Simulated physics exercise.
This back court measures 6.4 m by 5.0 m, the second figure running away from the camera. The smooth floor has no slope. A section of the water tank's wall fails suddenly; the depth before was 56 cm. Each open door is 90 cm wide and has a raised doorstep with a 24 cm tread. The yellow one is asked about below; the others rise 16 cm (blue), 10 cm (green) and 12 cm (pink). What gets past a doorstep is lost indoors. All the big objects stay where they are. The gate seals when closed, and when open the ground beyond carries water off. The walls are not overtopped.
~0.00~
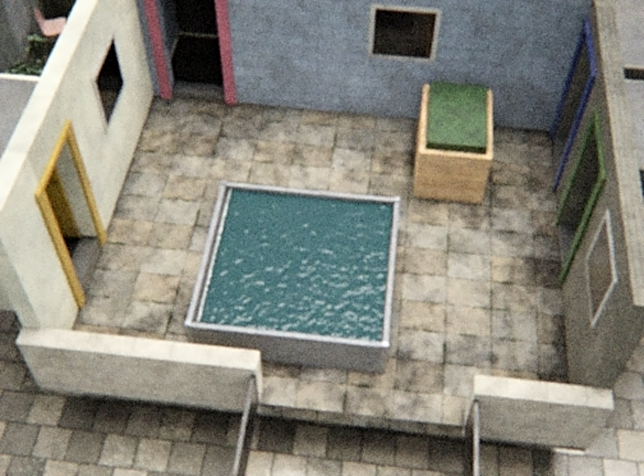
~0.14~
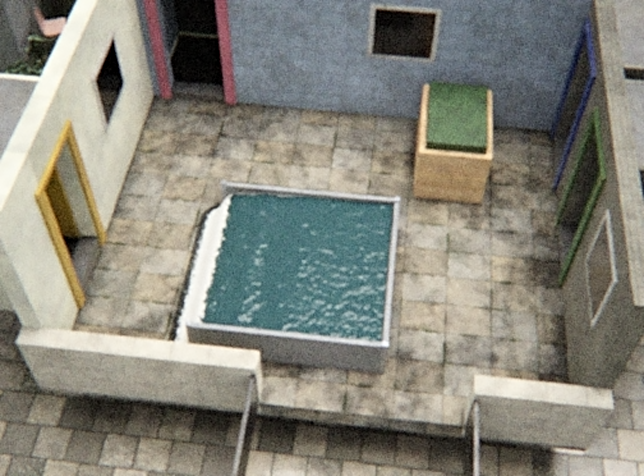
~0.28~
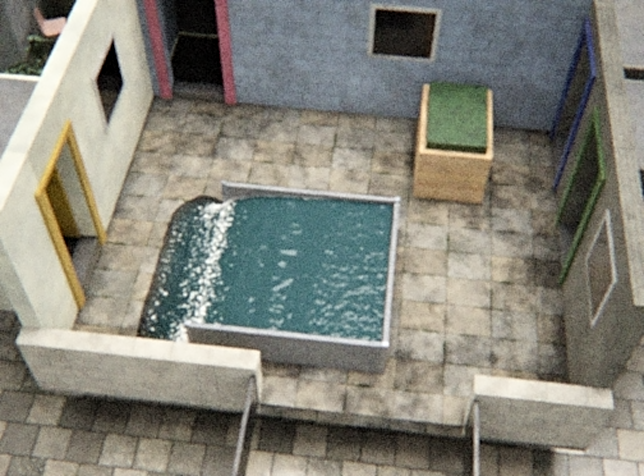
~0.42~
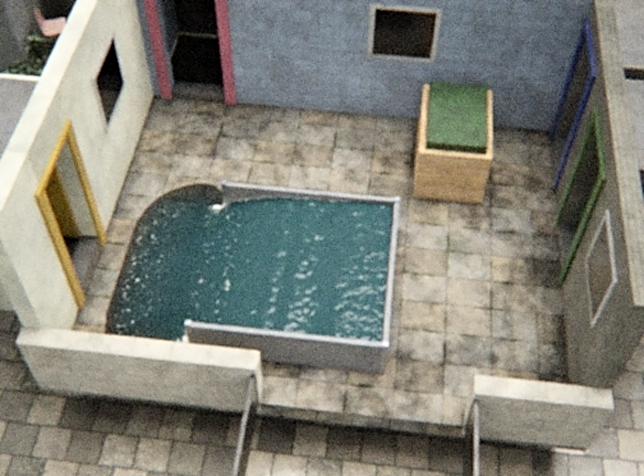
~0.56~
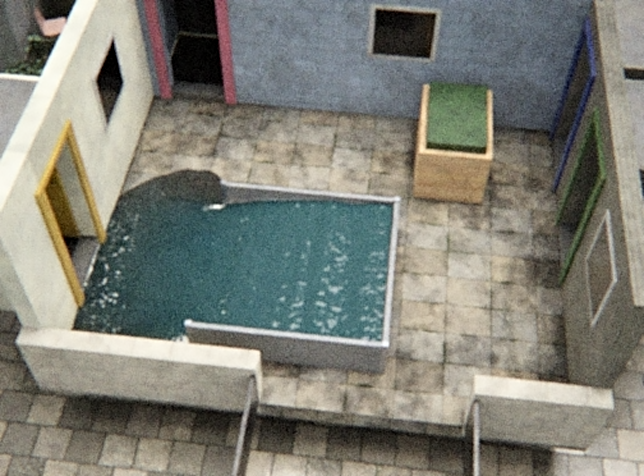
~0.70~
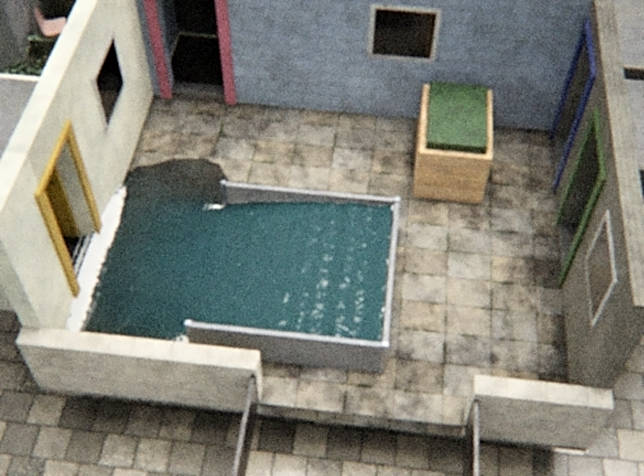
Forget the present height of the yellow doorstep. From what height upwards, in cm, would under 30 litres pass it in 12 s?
Some 35 cm above the ground.
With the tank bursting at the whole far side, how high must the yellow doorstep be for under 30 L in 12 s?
Then roughly 10.5 cm.
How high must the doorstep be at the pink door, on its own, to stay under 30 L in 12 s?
Roughly 23 cm at pink.
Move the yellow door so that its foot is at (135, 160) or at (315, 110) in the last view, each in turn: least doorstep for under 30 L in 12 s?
About 13.0 and 7.0 cm.
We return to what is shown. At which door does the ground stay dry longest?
Last comes the green one.
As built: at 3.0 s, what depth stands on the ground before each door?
Depths in cm: Yellow 32, blue 0, green 0, pink 26.
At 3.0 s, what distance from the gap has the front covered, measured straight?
Some 3.8 m out.
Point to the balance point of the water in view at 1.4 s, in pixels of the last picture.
Around (235, 279).
After 1.4 s water covers 25 % of the floor, deepest (42 cm) near (61, 363); 41 cm at the yellow door, 56 litres in over its 21 cm doorstep.
After 3.0 s water covers 40 % of the floor, deepest (33 cm) near (65, 350); 32 cm at the yellow door, 212 litres in over its 21 cm doorstep.
After 12.0 s water covers 95 % of the floor, deepest (11 cm) near (407, 148); 9 cm at the yellow door, 235 litres in over its 21 cm doorstep.
At the yellow door as built, the water arrived by 0.6 s and peaked near 42 cm at 1.8 s.
With a doorstep of 30.5 cm, 75 litres would have come in within the 12 s; with 41.5 cm, 2 litres. So under 30 litres takes about 35 cm.
